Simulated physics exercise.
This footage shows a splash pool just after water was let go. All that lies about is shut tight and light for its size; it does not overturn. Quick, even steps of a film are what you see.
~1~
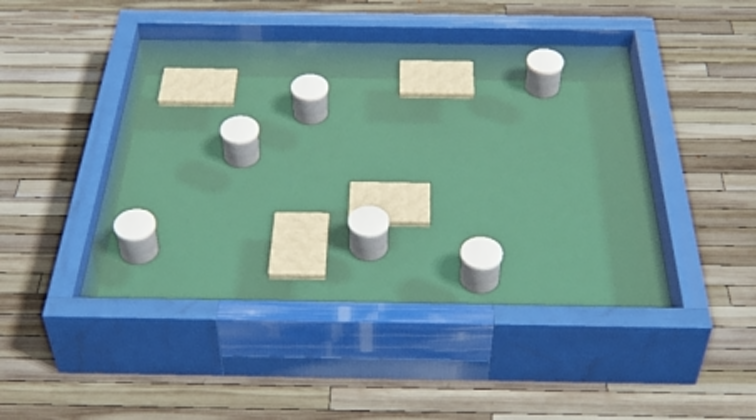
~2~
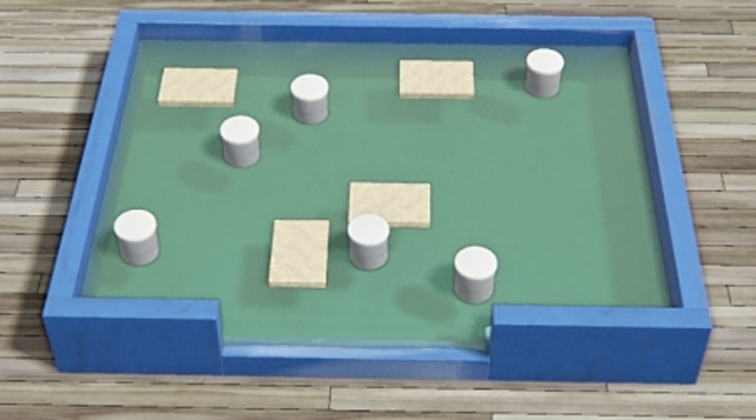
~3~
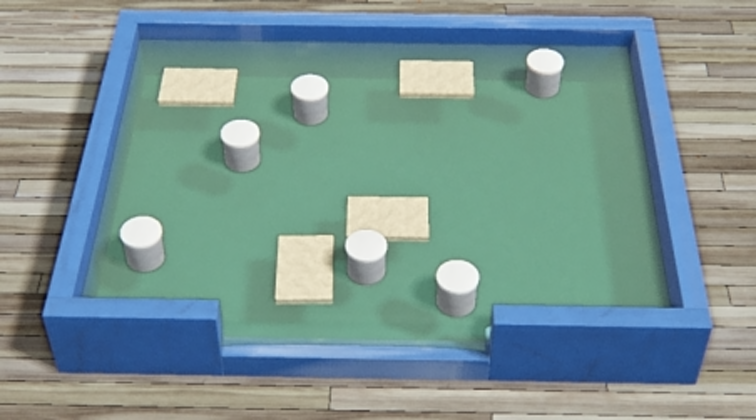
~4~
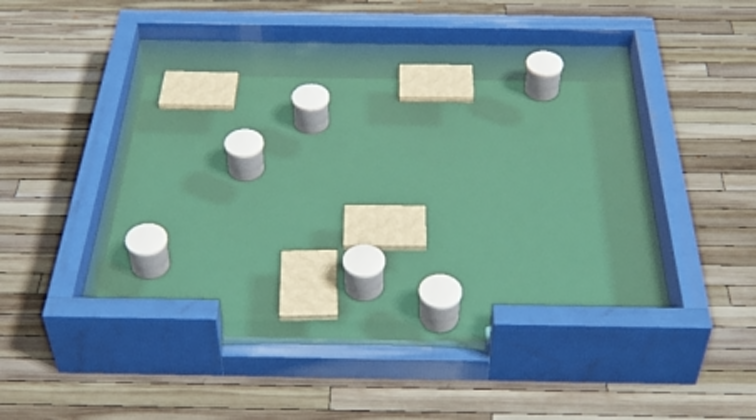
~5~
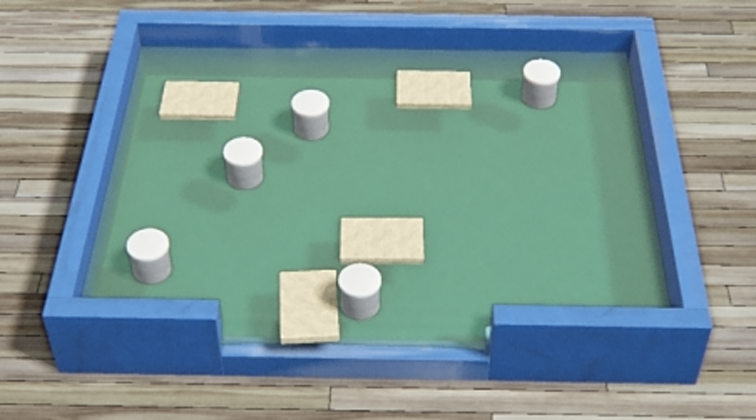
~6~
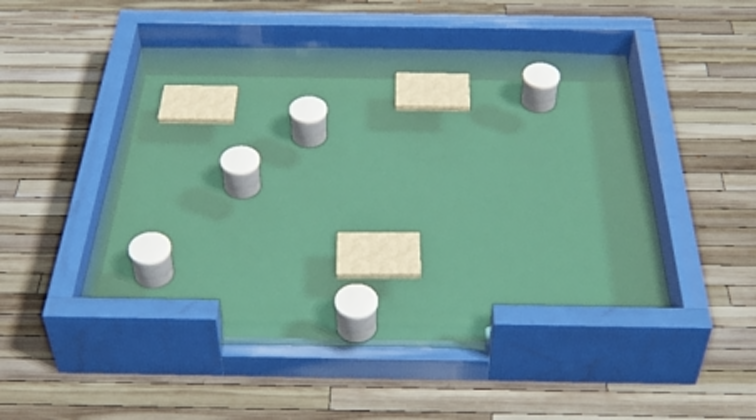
The clip shows white cylinders and tan slabs floating in a blue-walled pool as the front wall's middle section opens; they drift forward by varying amounts, and a cylinder, then a slab, disappear from view near the gap.
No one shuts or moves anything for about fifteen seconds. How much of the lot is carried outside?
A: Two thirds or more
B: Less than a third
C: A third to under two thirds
(C) A third to under two thirds.
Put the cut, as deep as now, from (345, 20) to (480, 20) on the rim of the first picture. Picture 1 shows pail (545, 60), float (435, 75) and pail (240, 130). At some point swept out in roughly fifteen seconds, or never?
In the order given: Flushed out, flushed out, retained.
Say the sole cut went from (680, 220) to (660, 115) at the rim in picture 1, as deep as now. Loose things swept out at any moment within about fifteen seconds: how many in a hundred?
About 20 percent.
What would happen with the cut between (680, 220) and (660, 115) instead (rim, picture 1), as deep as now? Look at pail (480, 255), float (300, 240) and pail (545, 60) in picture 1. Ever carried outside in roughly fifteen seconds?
Escapes, remains, escapes.
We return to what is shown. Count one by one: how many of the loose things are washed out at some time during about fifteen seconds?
Number: 4.
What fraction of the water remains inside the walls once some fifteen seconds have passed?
Roughly 56 percent.
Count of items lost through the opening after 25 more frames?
Total: 4.
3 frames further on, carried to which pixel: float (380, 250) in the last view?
Estimated position: Roughly (370, 291).
A moment on, 3 of 10 are out; 7 afloat.
Next, 4 of 10 are out; 6 afloat.
Later, 4 of 10 are out; 6 afloat.
In the end, 4 of 10 are out; 6 afloat.
